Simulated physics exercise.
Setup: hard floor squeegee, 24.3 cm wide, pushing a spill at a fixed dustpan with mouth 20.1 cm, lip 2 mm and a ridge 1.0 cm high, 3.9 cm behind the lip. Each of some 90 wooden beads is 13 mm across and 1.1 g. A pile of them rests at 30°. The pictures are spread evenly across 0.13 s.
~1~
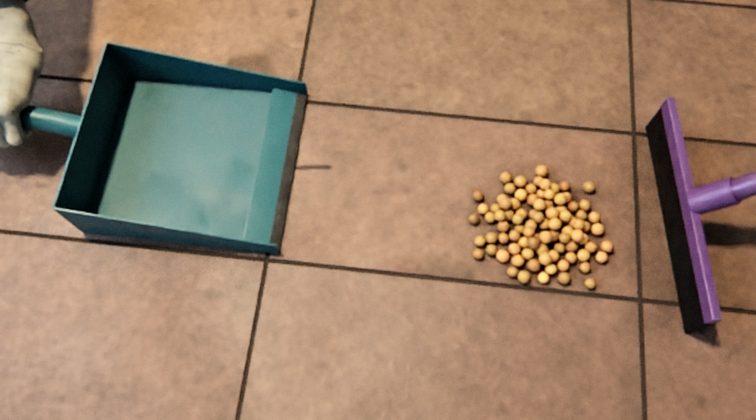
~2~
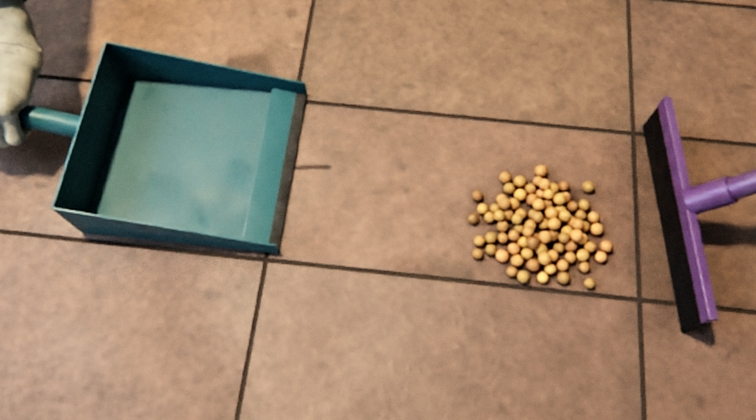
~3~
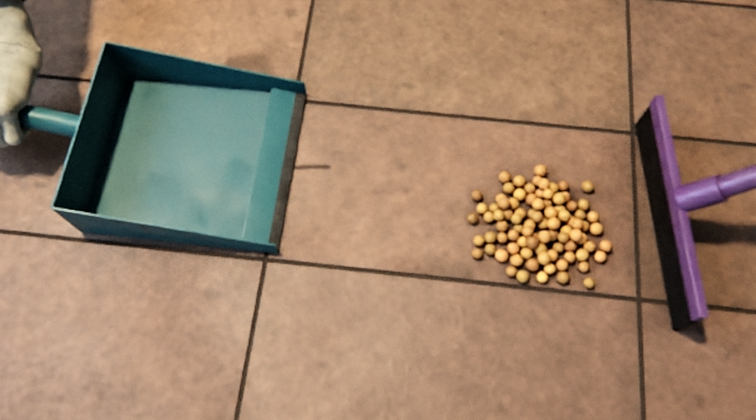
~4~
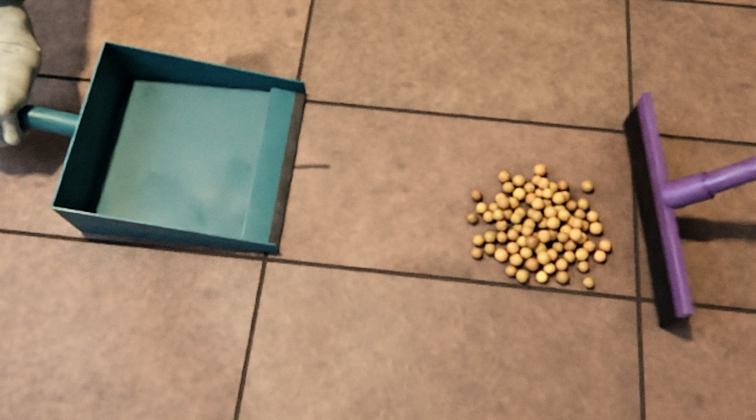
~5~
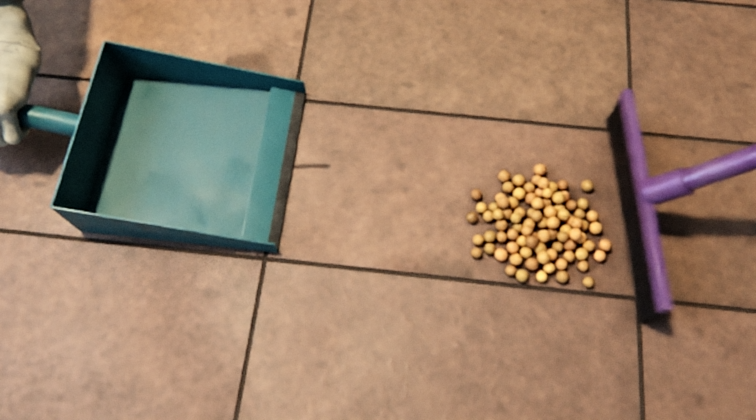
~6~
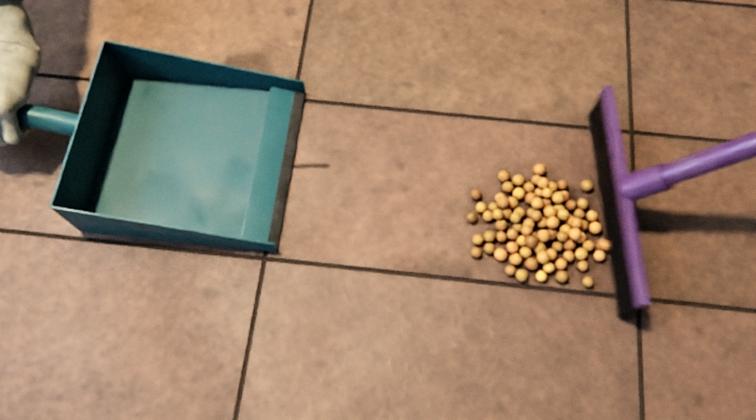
On a brown tiled floor, a purple squeegee sliding left to the edge of a bead pile, a gloved hand holding a teal dustpan.
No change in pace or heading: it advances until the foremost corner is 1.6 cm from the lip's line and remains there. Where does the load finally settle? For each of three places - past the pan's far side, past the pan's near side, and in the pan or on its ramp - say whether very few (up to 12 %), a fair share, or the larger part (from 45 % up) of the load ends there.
Far side: Very few, near side: A fair share, pan: A fair share.
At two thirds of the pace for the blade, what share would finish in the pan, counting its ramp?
Then some 20 in a hundred.
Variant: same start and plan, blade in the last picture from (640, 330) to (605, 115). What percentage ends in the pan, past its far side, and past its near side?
You'd see pan at 20, far at 0 and near at 50.
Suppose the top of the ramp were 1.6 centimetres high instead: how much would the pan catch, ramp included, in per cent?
That change would give about 25 per cent.
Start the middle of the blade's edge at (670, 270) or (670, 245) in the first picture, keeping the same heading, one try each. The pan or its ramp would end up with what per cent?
The two tries give some 30 % and some 30 %.
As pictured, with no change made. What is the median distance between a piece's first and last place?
The figure is about 30 cm.
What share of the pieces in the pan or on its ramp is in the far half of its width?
About 30 %.
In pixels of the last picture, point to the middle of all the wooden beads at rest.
When it all comes to rest, the middle is near (281, 211).
Then, 0.19 s after the last picture, middle of the blade 19 cm from the lip; 0 % over the lip, far side 0 %, near side 25 %.
Then, 0.32 s after the last picture, middle of the blade 9 cm from the lip; 0 % over the lip, far side 0 %, near side 25 %.
Then, 0.58 s after the last picture, middle of the blade 3 cm from the lip; 35 % over the lip, far side 5 %, near side 30 %.
In the end, far side 5 %, near side 30 %, pan 30 %, in front of the lip or behind the blade 40 %.
